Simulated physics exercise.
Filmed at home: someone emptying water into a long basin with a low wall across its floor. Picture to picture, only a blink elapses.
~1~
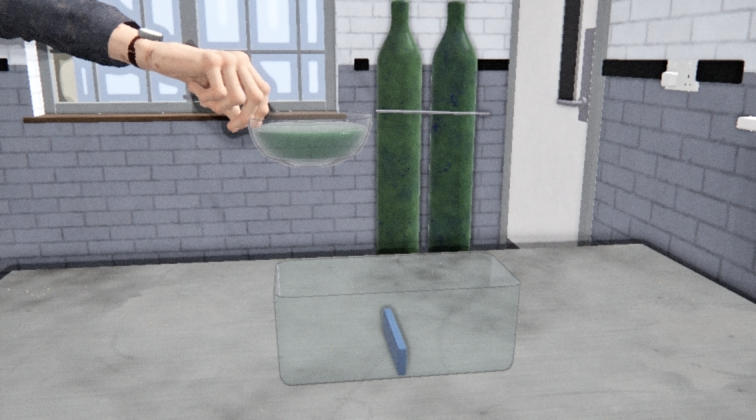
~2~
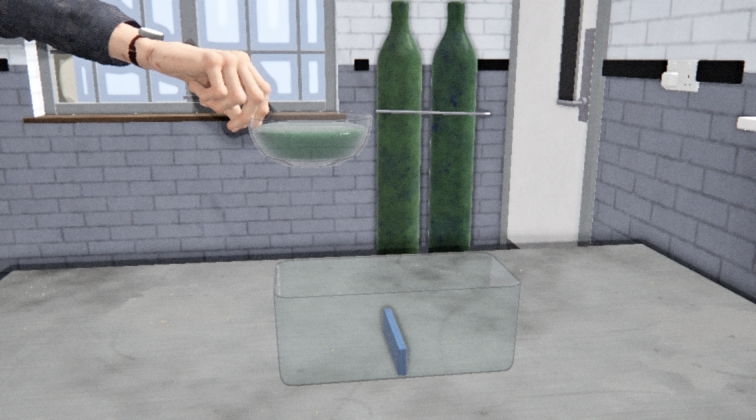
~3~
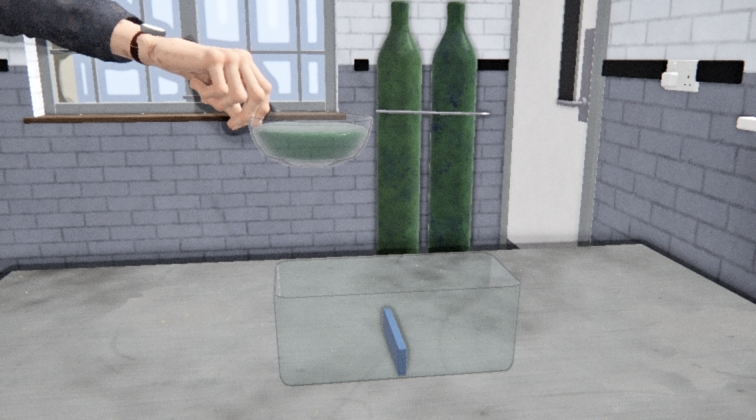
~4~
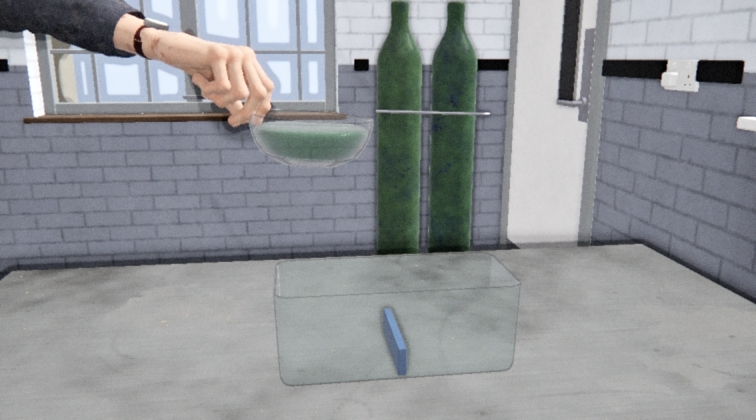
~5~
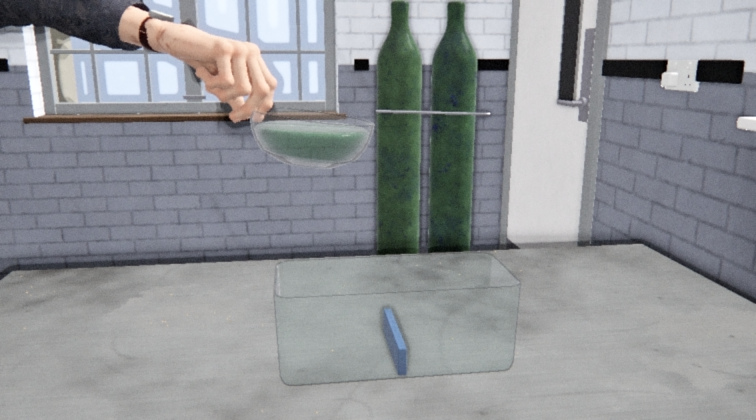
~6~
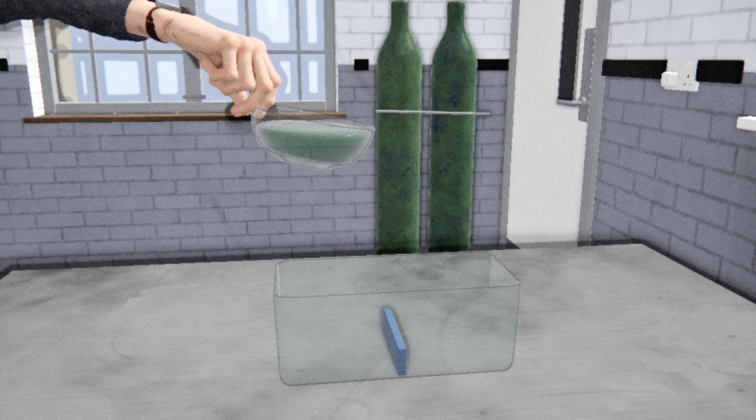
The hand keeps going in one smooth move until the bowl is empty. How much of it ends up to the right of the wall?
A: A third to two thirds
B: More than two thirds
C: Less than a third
Answer: B.
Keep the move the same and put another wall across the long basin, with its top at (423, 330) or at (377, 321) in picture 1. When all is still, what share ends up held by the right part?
45 per cent, then 85 per cent, roughly.
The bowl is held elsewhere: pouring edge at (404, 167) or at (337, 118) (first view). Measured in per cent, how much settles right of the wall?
85 and 45 in a hundred.
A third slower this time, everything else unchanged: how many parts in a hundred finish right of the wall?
Some 80 per cent.
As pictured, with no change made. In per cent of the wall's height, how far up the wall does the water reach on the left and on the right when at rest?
Left 20 per cent, right 50.
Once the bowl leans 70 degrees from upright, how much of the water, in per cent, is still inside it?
35 %.
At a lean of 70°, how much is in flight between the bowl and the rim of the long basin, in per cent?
Share: Approx. 55 %.
A moment on, the bowl is tipped part way and 33 per cent is still to pour, 1 is left of the wall and 10 right of it.
Next, the bowl is tipped right over and 1 per cent is still to pour, 16 is left of the wall and 73 right of it.
Then the bowl is tipped right over and 0 per cent is still to pour, 25 is left of the wall and 74 right of it.
Later the bowl is tipped right over and 0 per cent is still to pour, 25 is left of the wall and 74 right of it.
In the end 25 per cent lies left of the wall, 74 right of it and 1 outside.
